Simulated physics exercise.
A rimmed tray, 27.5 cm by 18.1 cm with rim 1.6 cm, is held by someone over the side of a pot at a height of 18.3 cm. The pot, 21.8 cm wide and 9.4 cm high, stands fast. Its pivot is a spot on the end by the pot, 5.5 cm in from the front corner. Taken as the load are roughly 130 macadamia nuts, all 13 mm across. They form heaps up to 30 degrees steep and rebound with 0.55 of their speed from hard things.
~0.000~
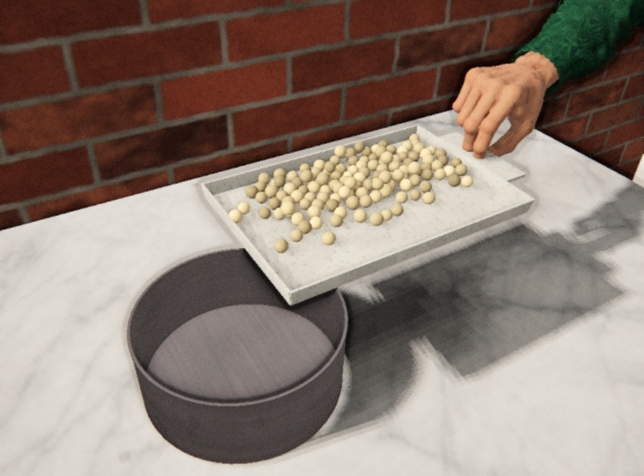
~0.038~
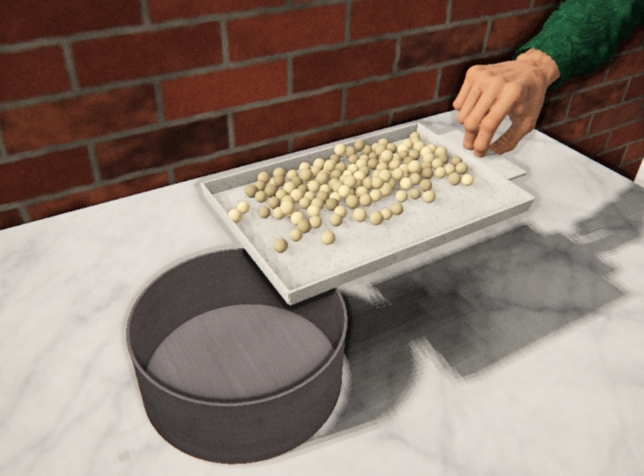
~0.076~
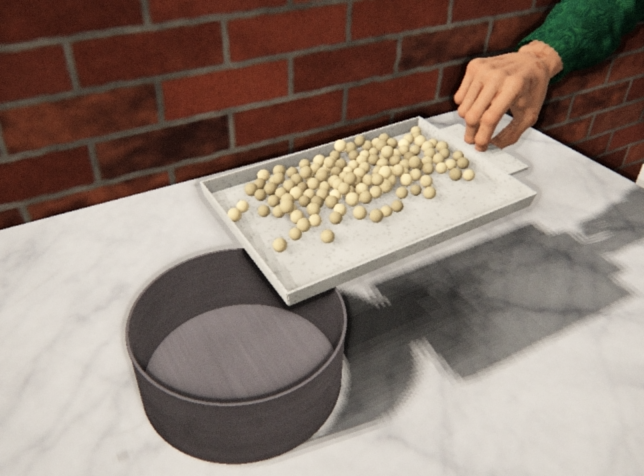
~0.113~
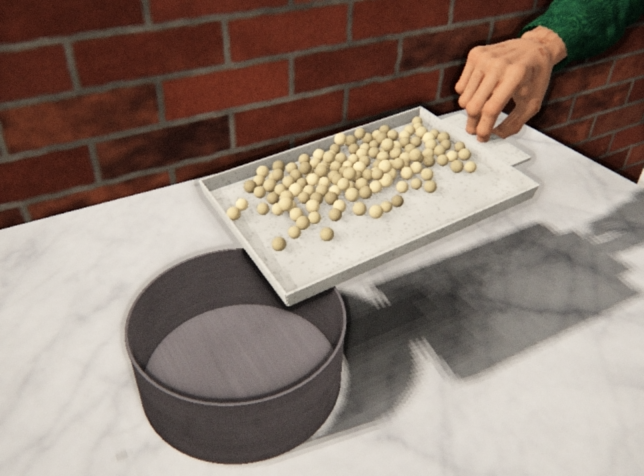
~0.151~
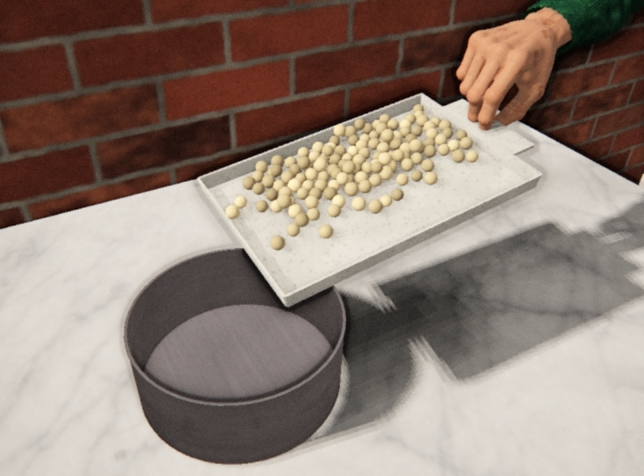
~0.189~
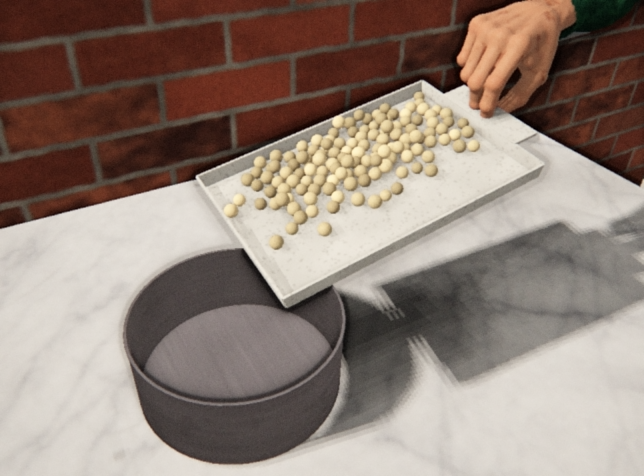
On a marble counter by a brick wall, a hand raises one end of a tray of pale round nuts beside a dark pot.
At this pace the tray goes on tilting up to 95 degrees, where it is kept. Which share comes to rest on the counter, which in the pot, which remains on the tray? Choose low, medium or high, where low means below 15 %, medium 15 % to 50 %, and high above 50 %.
Shares - counter: Medium, pot: High, left on the tray: Low.
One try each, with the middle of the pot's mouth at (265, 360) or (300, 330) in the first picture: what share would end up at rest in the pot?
Close to 100 in a hundred, then close to 75 in a hundred.
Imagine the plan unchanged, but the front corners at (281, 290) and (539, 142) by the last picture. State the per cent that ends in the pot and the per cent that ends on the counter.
That works out as pot 90 and counter 10.
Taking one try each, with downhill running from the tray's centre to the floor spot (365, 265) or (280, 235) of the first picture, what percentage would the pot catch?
I'd put it at roughly 30 per cent for the first tilt and roughly 95 per cent for the second.
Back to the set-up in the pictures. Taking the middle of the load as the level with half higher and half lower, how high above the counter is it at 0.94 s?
I'd put it near 22 cm.
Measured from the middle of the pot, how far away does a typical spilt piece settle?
I'd say close to 28 centimetres.
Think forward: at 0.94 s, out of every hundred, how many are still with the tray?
It's roughly 80 percent.
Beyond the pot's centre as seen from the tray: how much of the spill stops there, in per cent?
About 80 per cent.
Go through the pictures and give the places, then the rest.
Tray tilt 0 degrees, front corners at (291, 290) and (531, 198); middle of the pieces at (360, 179); pot at (239, 315), in the first frame.
Tray tilt 1 degrees, front corners at (290, 290) and (531, 197); middle of the pieces at (360, 178), in the second frame.
Tray tilt 2 degrees, front corners at (289, 291) and (533, 192); middle of the pieces at (360, 174), in the third frame.
Tray tilt 5 degrees, front corners at (287, 292) and (535, 184), lowest corner left front; middle of the pieces at (360, 168), in the fourth frame.
Tray tilt 8 degrees, front corners at (285, 293) and (538, 174), lowest corner left front; middle of the pieces at (359, 161), in the fifth frame.
Tray tilt 12 degrees, front corners at (284, 295) and (541, 163), lowest corner left front; middle of the pieces at (359, 154); pot at (236, 315). Its pace works out near 90 degrees a second, in the sixth frame.
After 0.64 s, tilt 52 degrees; the tray holds 100 %, the pot 0 %.
After 0.94 s, tilt 79 degrees; the tray holds 80 %, the pot 10 %.
Then, at 1.33 s, tilt 95 degrees; the tray holds 10 %, the pot 65 %.
In the end, at 2.3 s, counter 25 %, pot 75 %, tray 0 %.
